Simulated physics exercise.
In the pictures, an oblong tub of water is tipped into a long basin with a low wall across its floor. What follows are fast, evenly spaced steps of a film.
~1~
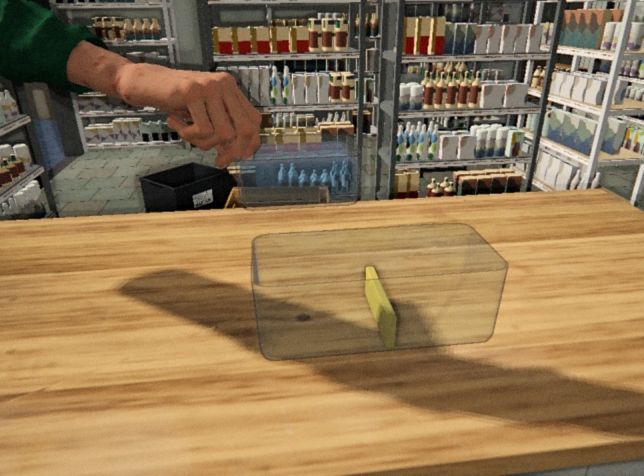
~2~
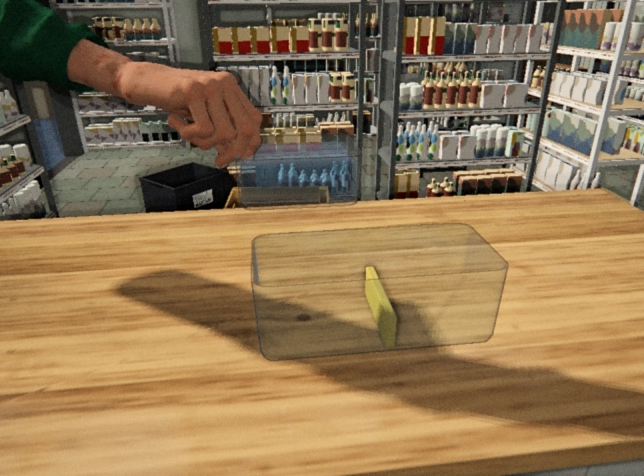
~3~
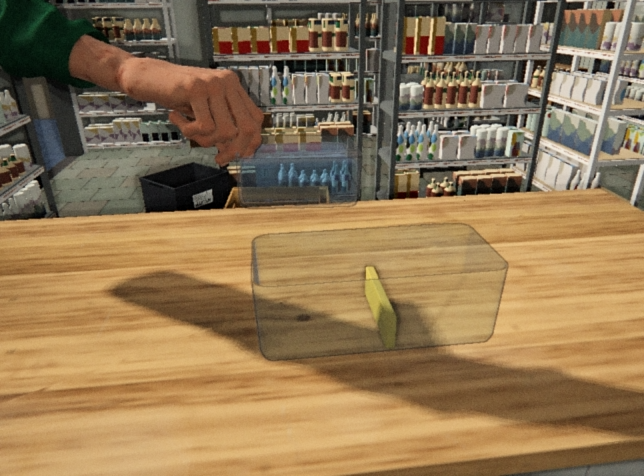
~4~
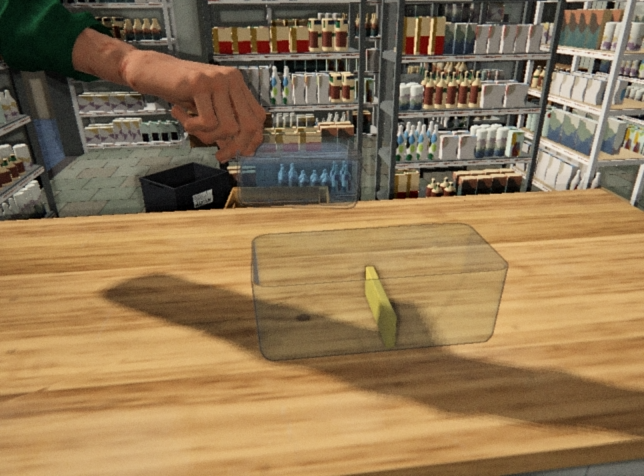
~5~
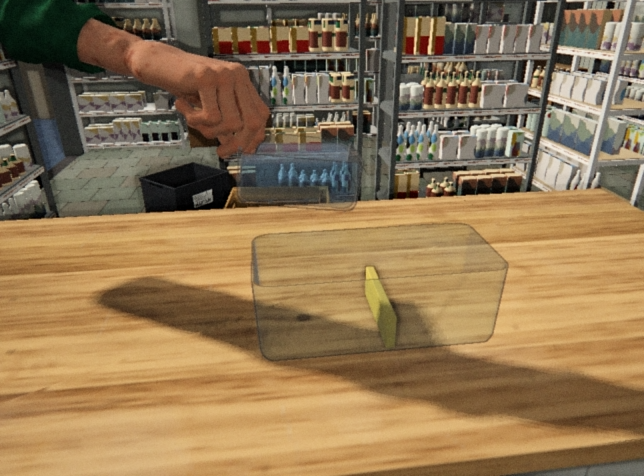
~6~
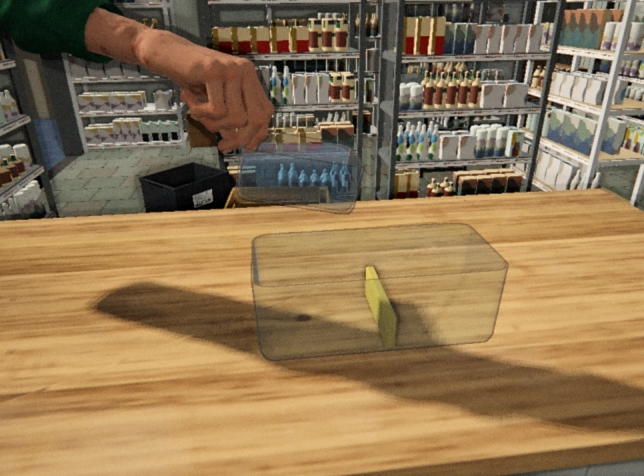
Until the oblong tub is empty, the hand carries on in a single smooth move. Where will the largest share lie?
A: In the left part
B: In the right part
B.
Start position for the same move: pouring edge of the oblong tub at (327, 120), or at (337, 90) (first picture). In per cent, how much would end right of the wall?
The first gives 50 %, the second 65 %.
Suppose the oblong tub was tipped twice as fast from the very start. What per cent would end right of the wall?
Somewhere near 50 percent.
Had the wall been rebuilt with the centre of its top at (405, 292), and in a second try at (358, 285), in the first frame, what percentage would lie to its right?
Case 1: 40 %; case 2: 80 %.
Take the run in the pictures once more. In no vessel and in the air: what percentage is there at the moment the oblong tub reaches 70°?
Some 40 per cent.
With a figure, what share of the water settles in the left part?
Share approx. 30 %.
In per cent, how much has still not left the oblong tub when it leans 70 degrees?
It works out to close to 35 percent.
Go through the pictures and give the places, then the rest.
It leans 0°; its right rim is at (354, 145); the water meets the walls at (240, 156) and (352, 150); the long basin's rim runs from (253, 260) to (488, 245); the wall's top is at (380, 291), in the first picture.
It leans 1°; its right rim is at (354, 146); the water meets the walls at (240, 155) and (352, 151), in the second picture.
It leans 2°; its right rim is at (355, 147); the water meets the walls at (240, 155) and (352, 152), in the third picture.
It leans 4°; its right rim is at (356, 150); the water meets the walls at (241, 154) and (353, 152), in the fourth picture.
It leans 8°; its right rim is at (356, 153); the water meets the walls at (241, 154) and (353, 153), in the fifth picture.
It leans 12°; its right rim is at (357, 157); the water meets the walls at (241, 154) and (355, 153), in the sixth picture.
A moment on, the tilt is 70° and 33 per cent is still to pour, 2 is left of the wall and 26 right of it.
Next, the tilt is 104° and 5 per cent is still to pour, 20 is left of the wall and 68 right of it.
Then the tilt is 109° and 0 per cent is still to pour, 29 is left of the wall and 69 right of it.
Later the tilt is 109° and 0 per cent is still to pour, 29 is left of the wall and 69 right of it.
In the end 29 per cent lies left of the wall, 69 right of it and 2 outside.
